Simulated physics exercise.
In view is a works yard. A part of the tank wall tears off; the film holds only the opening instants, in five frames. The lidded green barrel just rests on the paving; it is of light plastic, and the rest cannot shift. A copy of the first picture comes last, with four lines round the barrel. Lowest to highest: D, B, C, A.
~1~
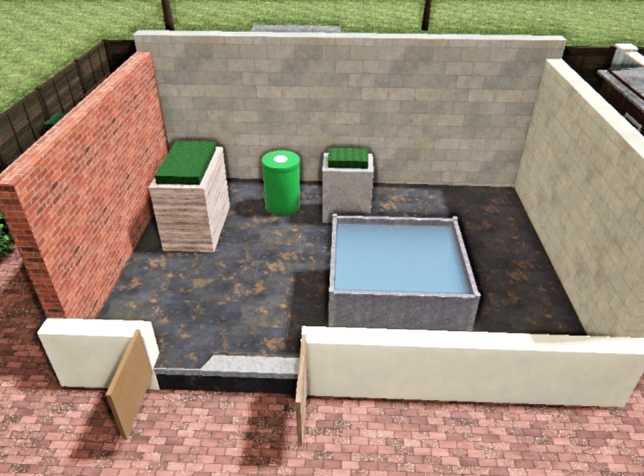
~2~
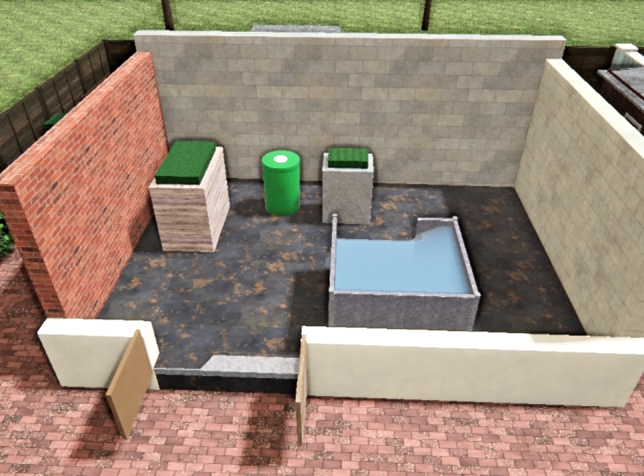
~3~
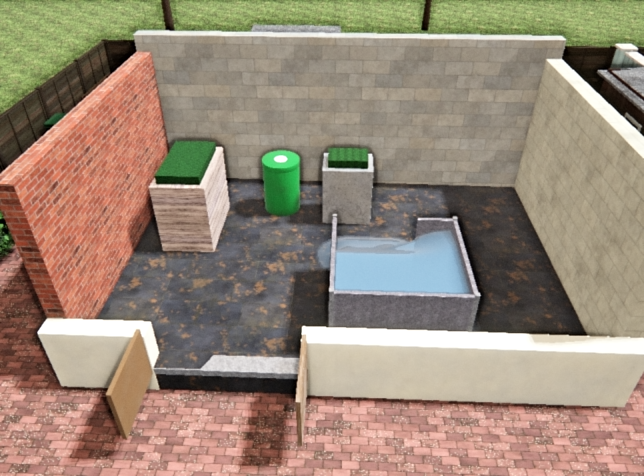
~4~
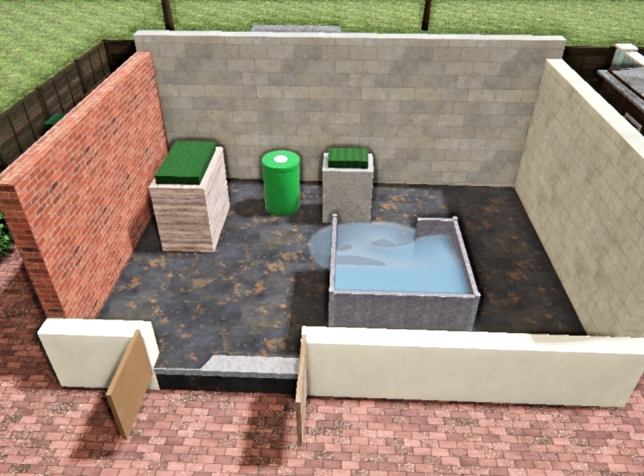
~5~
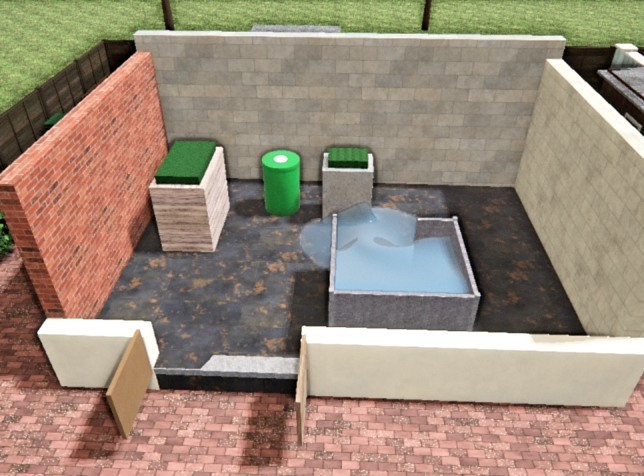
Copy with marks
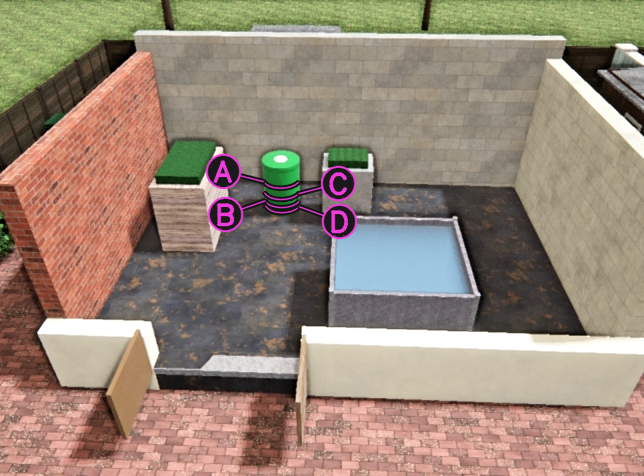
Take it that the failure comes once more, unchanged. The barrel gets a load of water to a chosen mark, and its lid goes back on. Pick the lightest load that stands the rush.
I would pick mark C.
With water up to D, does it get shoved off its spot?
Yes.
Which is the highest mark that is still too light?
It is B.
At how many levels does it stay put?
Two.
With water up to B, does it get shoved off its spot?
Yes, it does.
In magenta, A at (279, 188); B at (280, 207); C at (280, 199); D at (281, 212); from the bottom up D, B, C, A.
If A is chosen, it does not move.
If B is chosen, it is pushed about half its own width away.
If C is chosen, it shifts by a finger or two and stays.
If D is chosen, it is pushed about its own width away.
